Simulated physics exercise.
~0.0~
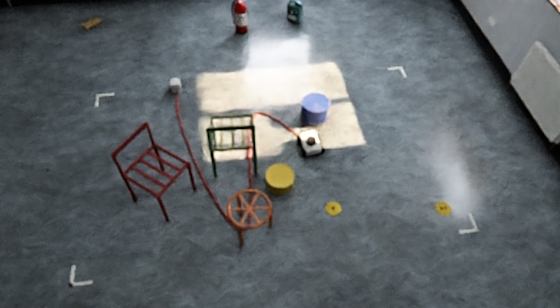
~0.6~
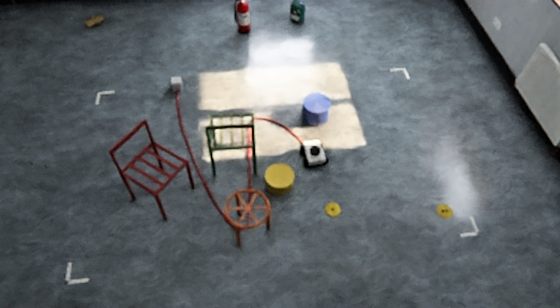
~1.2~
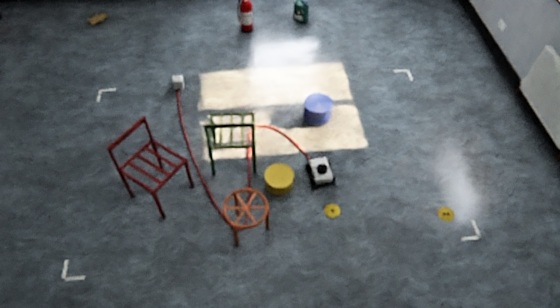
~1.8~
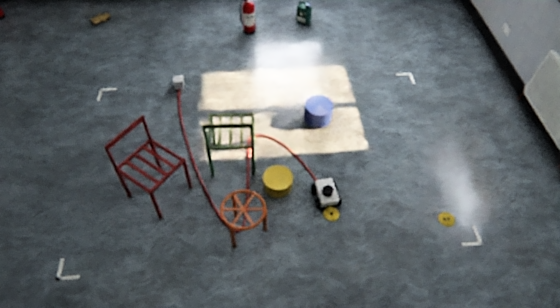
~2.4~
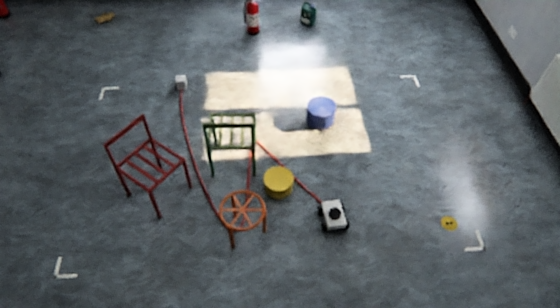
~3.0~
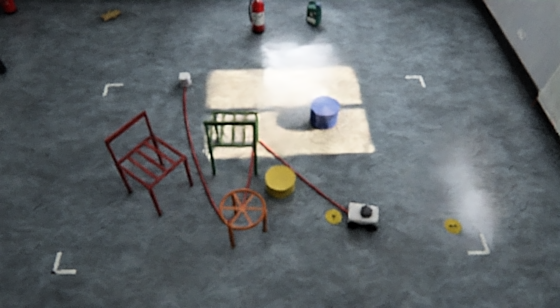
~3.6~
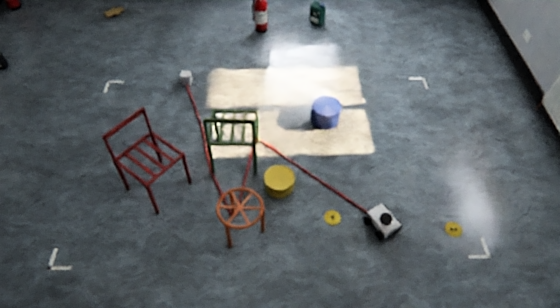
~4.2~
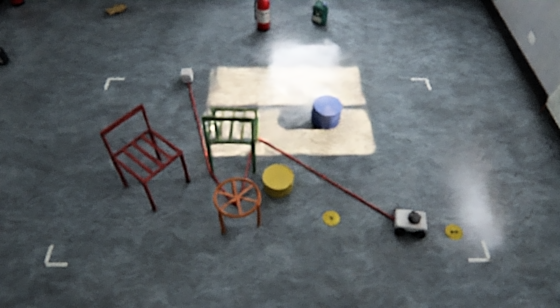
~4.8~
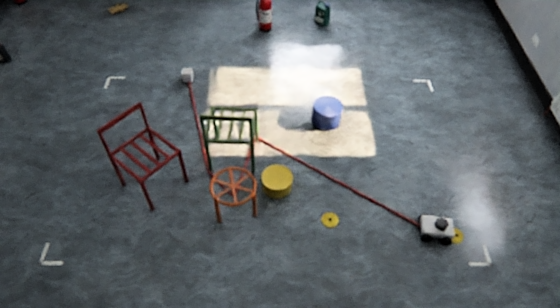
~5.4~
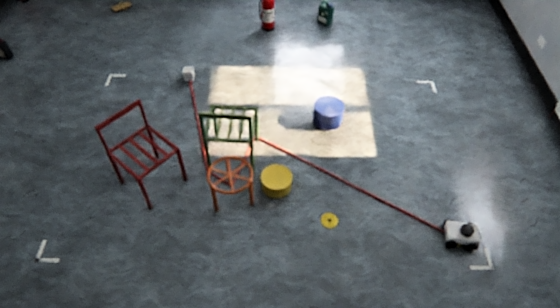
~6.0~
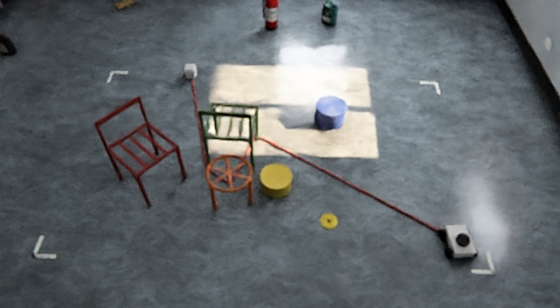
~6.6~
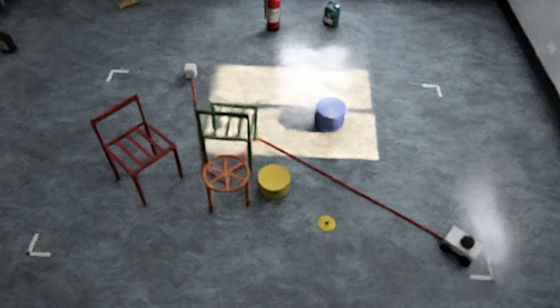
Grey ward floor, small cart trailing a red lead down, then right to a corner mark, orange stool sliding towards green chair.
